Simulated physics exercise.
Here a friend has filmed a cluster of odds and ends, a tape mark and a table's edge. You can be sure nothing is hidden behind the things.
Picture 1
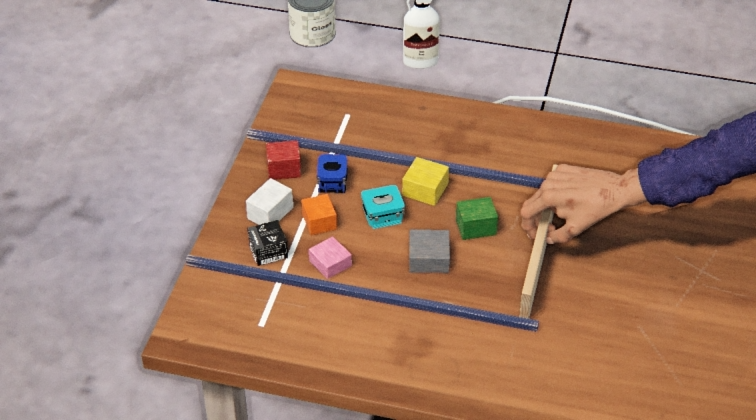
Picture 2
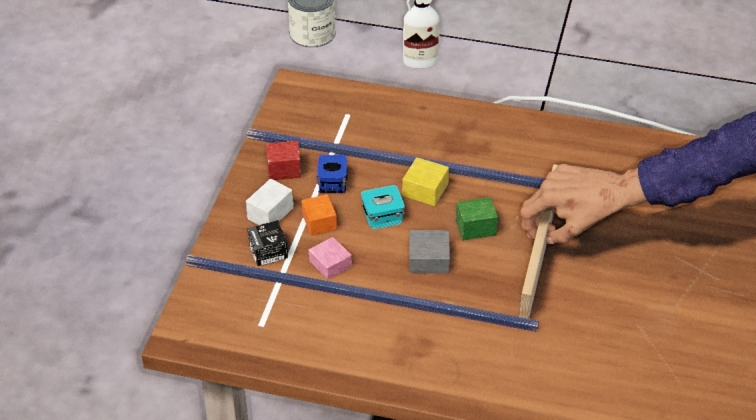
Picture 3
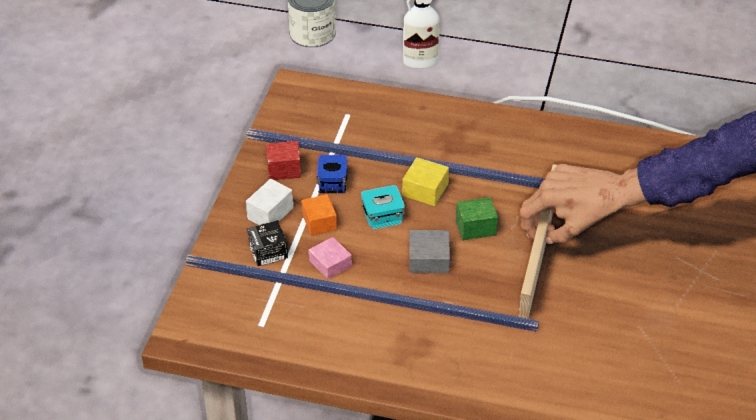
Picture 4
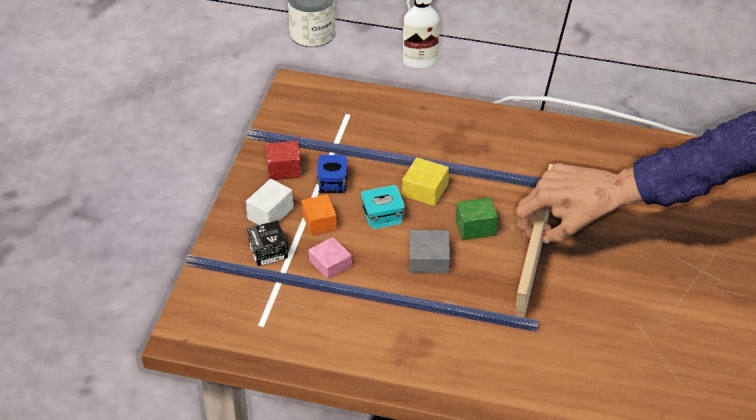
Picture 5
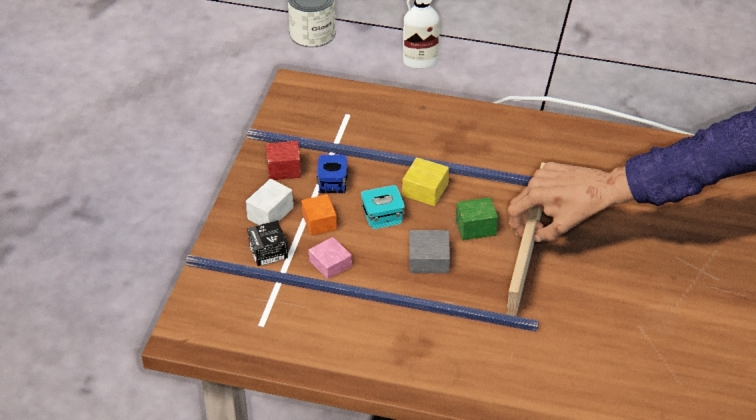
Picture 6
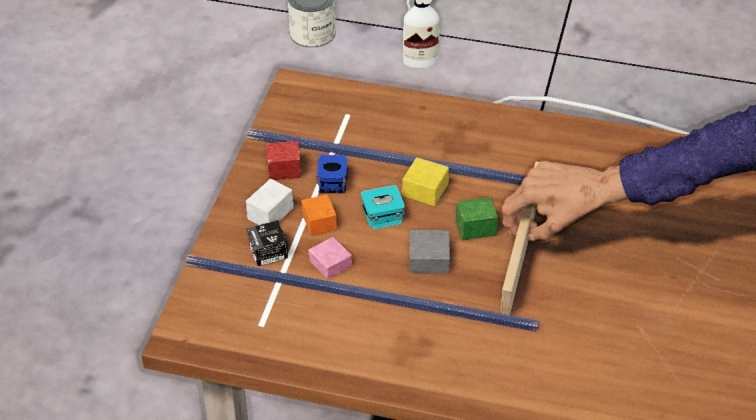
The footage shows a hand sliding a wooden board slightly left between two dark blue rails on a wooden table, toward scattered colored blocks and small boxes near a white tape line, which all stay in place.
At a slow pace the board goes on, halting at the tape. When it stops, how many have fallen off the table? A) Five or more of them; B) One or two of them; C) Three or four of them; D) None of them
None of them.
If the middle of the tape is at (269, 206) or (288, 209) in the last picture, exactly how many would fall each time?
The first gives 2 and the second gives 2.
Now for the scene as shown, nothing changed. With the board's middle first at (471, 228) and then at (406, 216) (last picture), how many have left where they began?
Counting first: 1, next 4.
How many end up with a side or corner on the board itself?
It adds up to 4.
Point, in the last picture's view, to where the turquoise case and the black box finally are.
Turquoise case: (263, 184); black box: (237, 238).
Early on, none off yet; red block at rest near (284, 161); white block at rest near (270, 204); black box at rest near (268, 243).
Finally, the number that fall off is zero.
